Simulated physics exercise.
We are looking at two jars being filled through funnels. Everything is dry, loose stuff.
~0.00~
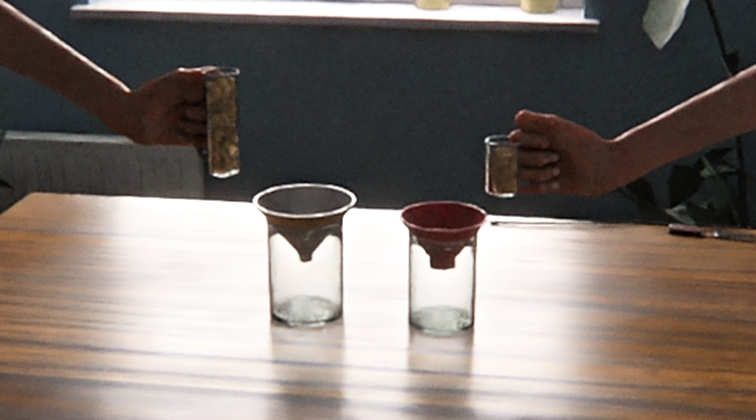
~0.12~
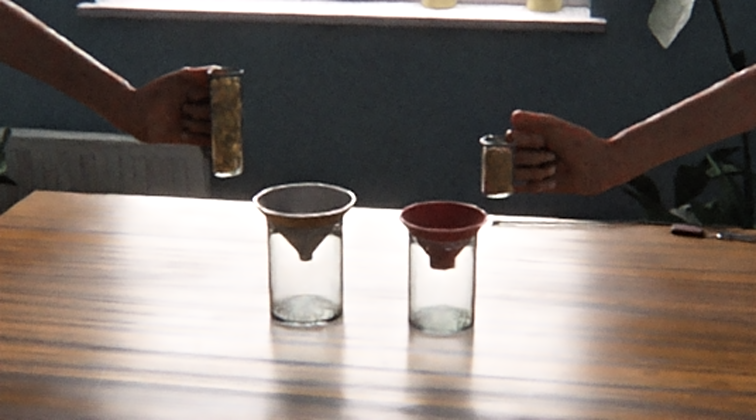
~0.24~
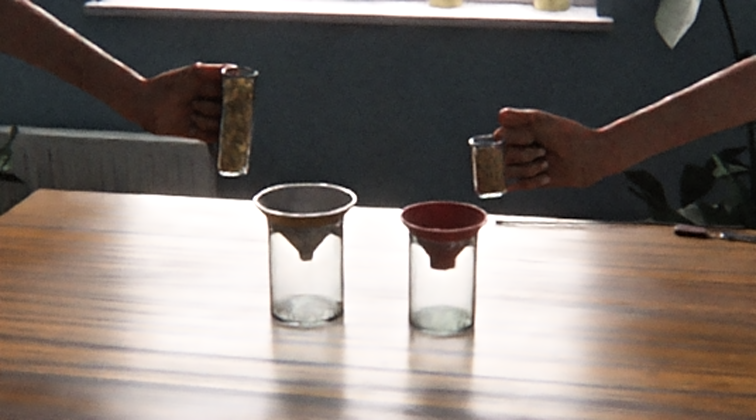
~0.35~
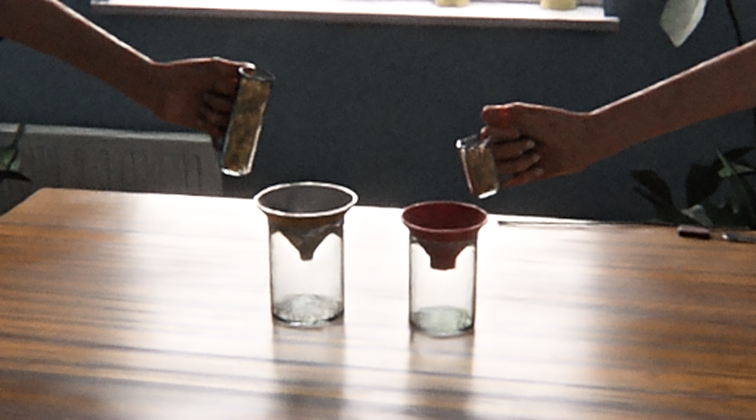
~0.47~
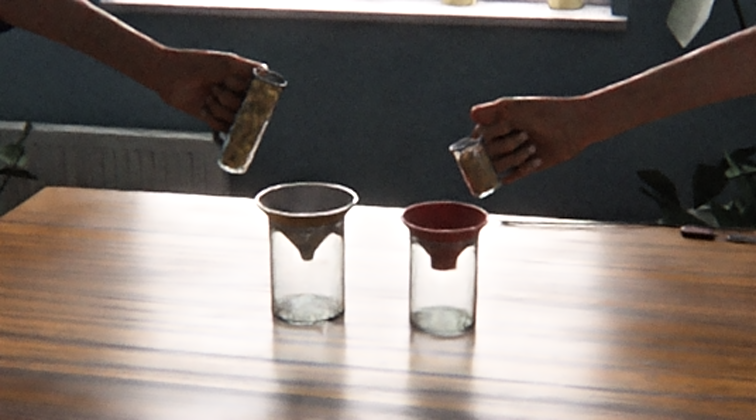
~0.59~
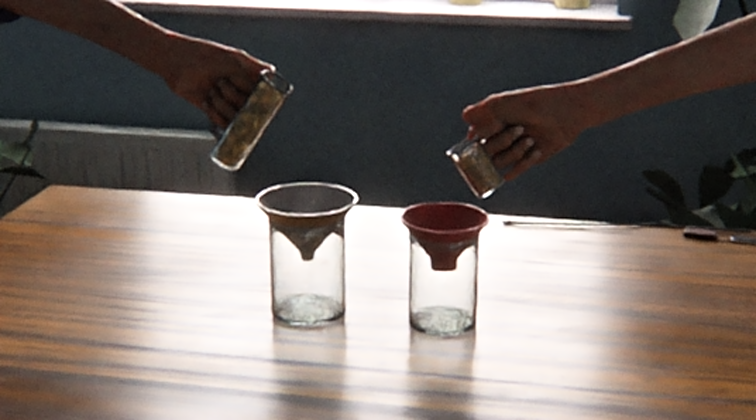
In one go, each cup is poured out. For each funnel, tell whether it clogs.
Result: Left funnel: Stuck fast, right: Free-flowing.
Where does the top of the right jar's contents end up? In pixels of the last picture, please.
(455, 315) or nearby.
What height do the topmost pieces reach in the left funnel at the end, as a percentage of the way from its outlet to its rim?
About 85 %.
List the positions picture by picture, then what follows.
The first frame shows left funnel near (305, 208), outlet at (306, 259), under two pieces wide; left cup near (223, 123), holding dried chickpeas; right funnel near (443, 224), outlet at (442, 265), about 5 pieces wide; right cup near (503, 167), holding round wooden beads.
The second frame shows left cup near (227, 123), upright; right cup near (498, 167), upright.
The third frame shows left cup near (236, 122), tipped 6°; right cup near (489, 167), tipped 6°.
The fourth frame shows left cup near (245, 122), tipped 16°; right cup near (480, 166), tipped 16°.
The fifth frame shows left cup near (250, 122), tipped 25°; right cup near (477, 166), tipped 25°.
The sixth frame shows left funnel near (307, 206), outlet at (308, 257); left cup near (251, 122), tipped 34°; right funnel near (445, 225), outlet at (444, 266); right cup near (477, 167), tipped 34°.
After 0.95 s, left, the whole lot still in the cup; right, the whole lot still in the cup.
After 1.33 s, left, the whole lot still in the cup; right, all but a few still in the cup, a little in or over the funnel, only a few down in the jar.
After 1.78 s, left, near half still in the cup, near half in or over the funnel, only a few down in the jar; right, only a few still in the cup, near a third in or over the funnel, near two thirds down in the jar.
In the end (2.7 s), left, all but a few stuck in the funnel, only a few down in the jar; right, the whole lot down in the jar.
